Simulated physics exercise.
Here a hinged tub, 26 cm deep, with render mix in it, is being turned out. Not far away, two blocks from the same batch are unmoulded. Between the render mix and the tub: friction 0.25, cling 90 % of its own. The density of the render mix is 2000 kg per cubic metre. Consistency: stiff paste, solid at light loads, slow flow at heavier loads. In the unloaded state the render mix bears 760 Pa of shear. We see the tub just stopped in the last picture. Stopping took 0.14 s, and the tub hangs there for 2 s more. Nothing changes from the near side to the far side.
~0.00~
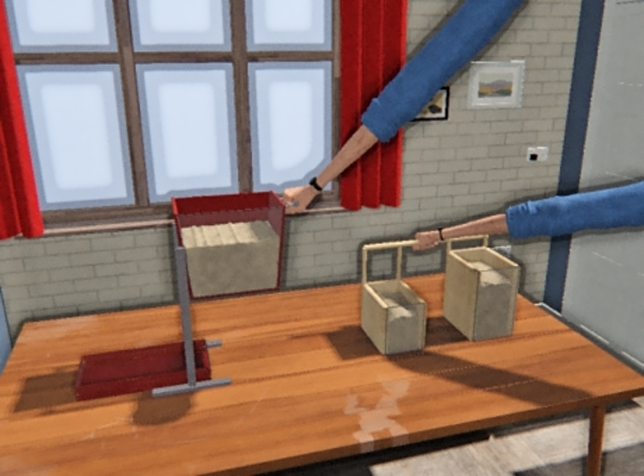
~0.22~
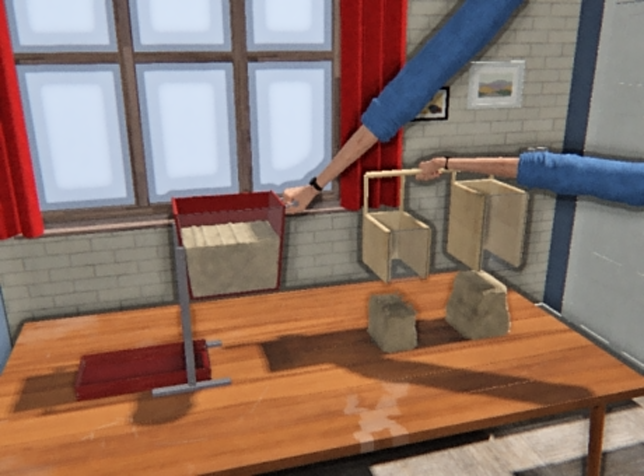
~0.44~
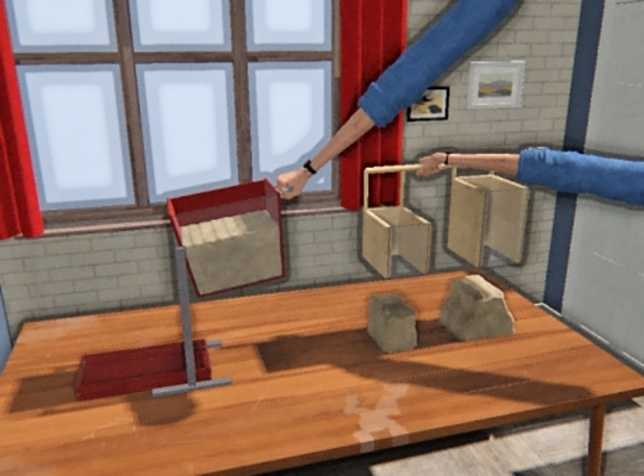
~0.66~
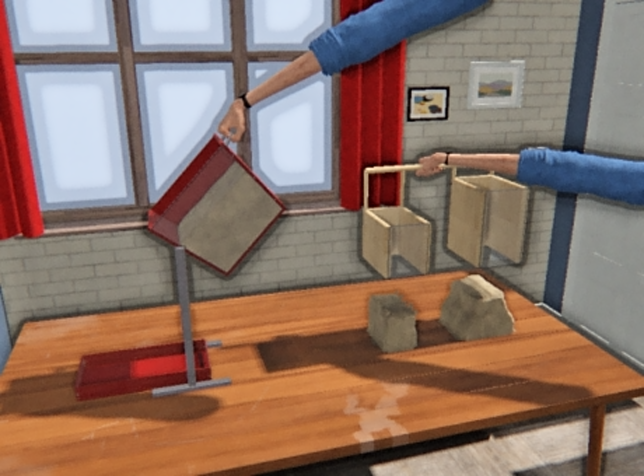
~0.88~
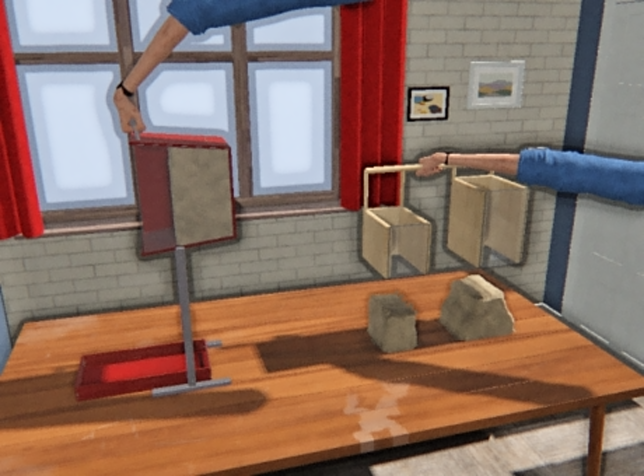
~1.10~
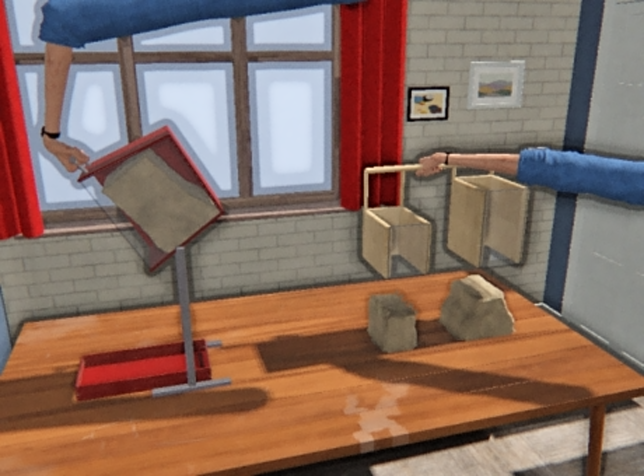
A red tub of pale, grainy mix sits on a grey stand at the left of a wooden table, seen from slightly above in a room with a red-curtained window and brick wall. Beside it are a shallow red tray and, at right, two beige moulds on a handle. One blue-sleeved arm lifts the moulds off two blocks, which slump slightly, then another turns the tub leftward past upright, the mix still inside.
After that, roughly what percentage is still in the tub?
Roughly 4 %.
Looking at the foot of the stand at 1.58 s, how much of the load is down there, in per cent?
Some 75 per cent.
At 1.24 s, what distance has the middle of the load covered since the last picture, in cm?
The change is near 15 cm.
By 1.24 s, the tub is at 120 degrees and holds 47 %.
By 1.41 s, the tub is at 120 degrees and holds 7 %.
By 1.58 s, the tub is at 120 degrees and holds 4 %.
By 1.75 s, the tub is at 120 degrees and holds 4 %.
By 3.10 s, at the end, the tub is at 120 degrees and holds 4 %.
